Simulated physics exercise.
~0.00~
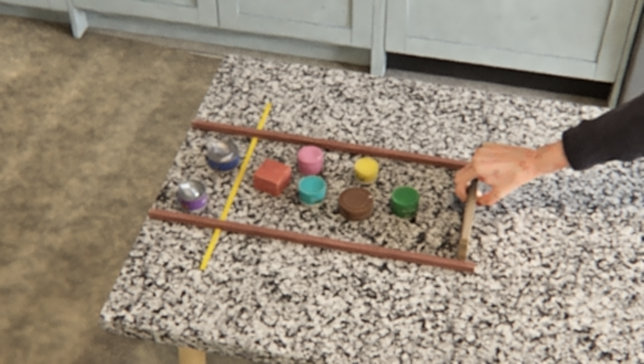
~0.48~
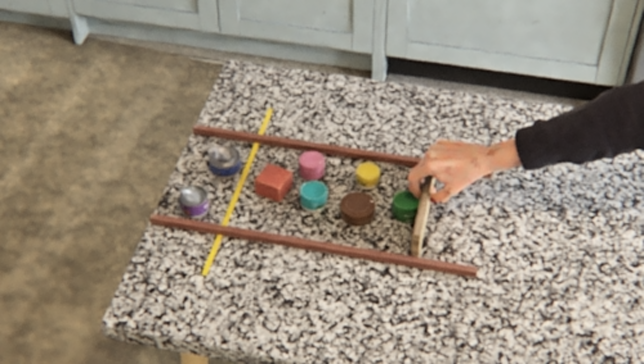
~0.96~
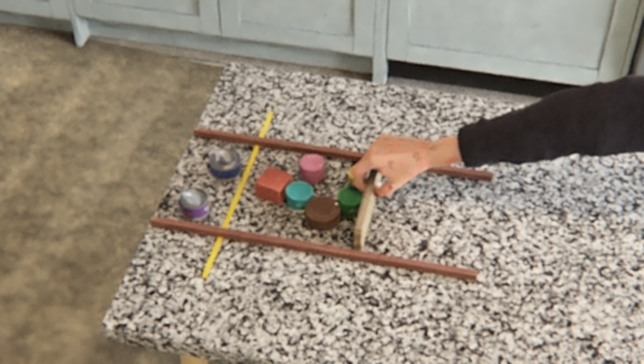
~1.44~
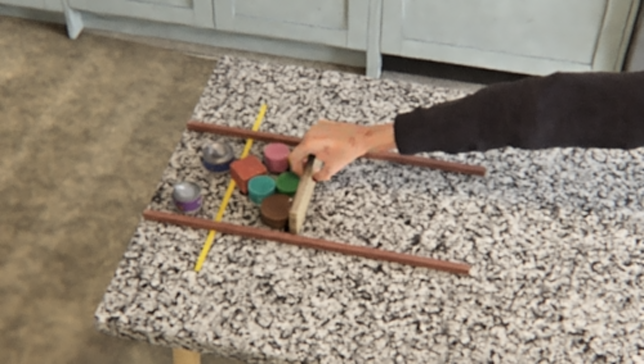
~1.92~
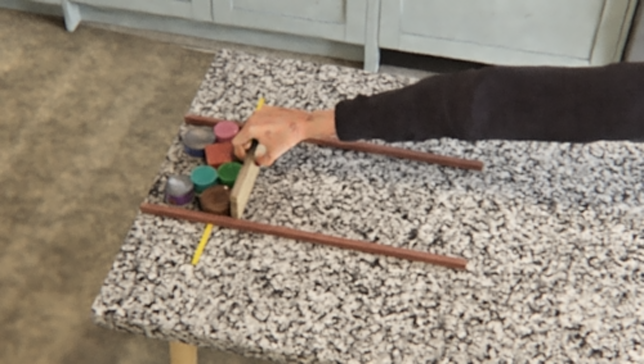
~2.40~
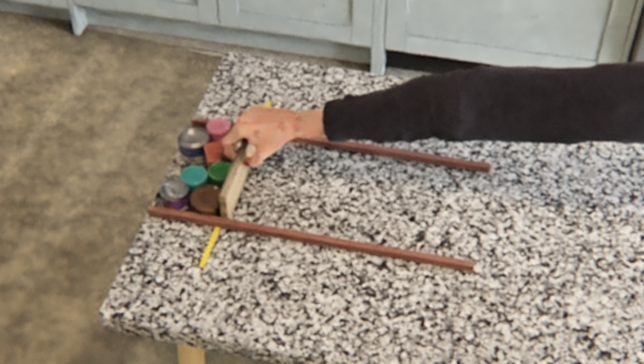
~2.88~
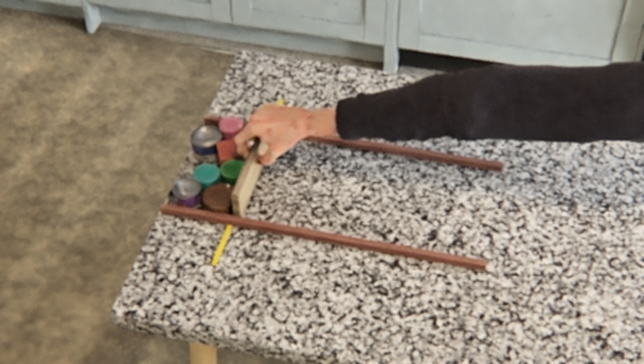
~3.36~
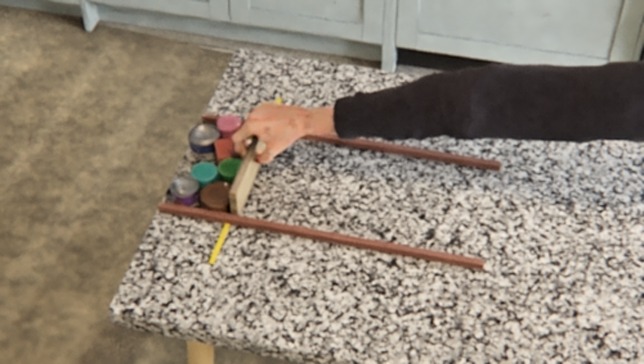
Hand pushing a board leftward between two rails, bunching colourful pots and a red block against two tins, all staying on the table.
